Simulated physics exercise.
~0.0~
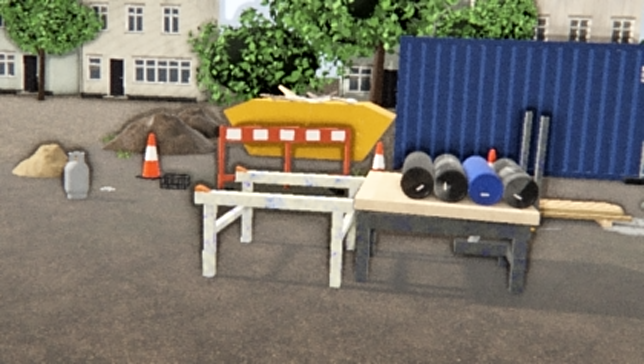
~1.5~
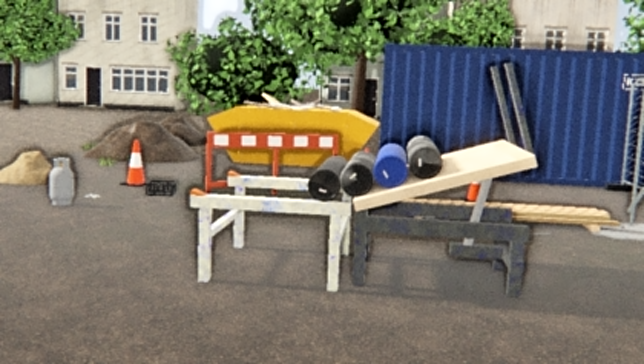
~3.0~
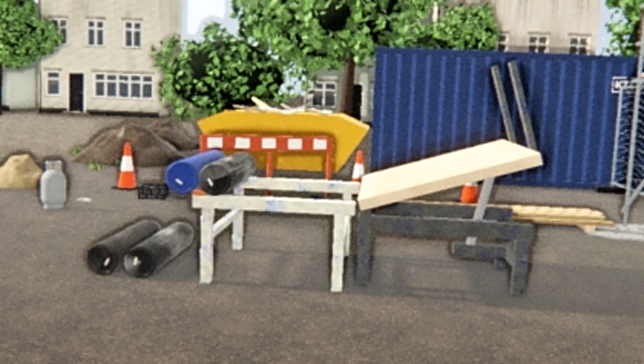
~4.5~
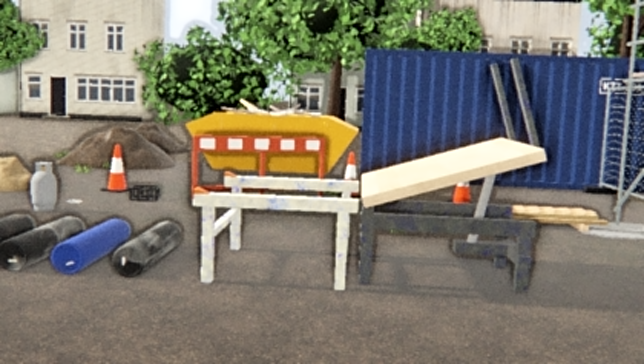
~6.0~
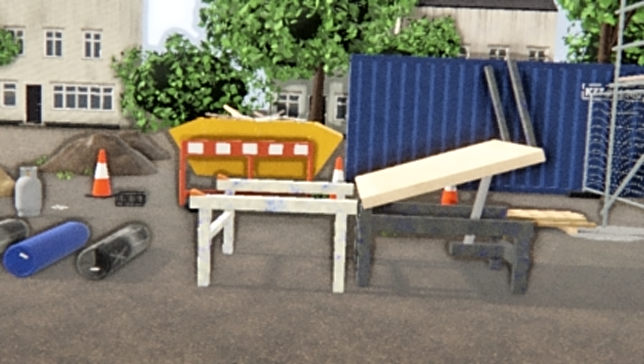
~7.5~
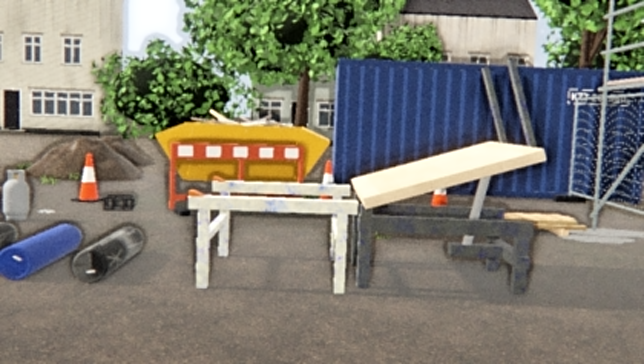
A table's deck tilts left and four cylinders roll across the rack onto the ground.
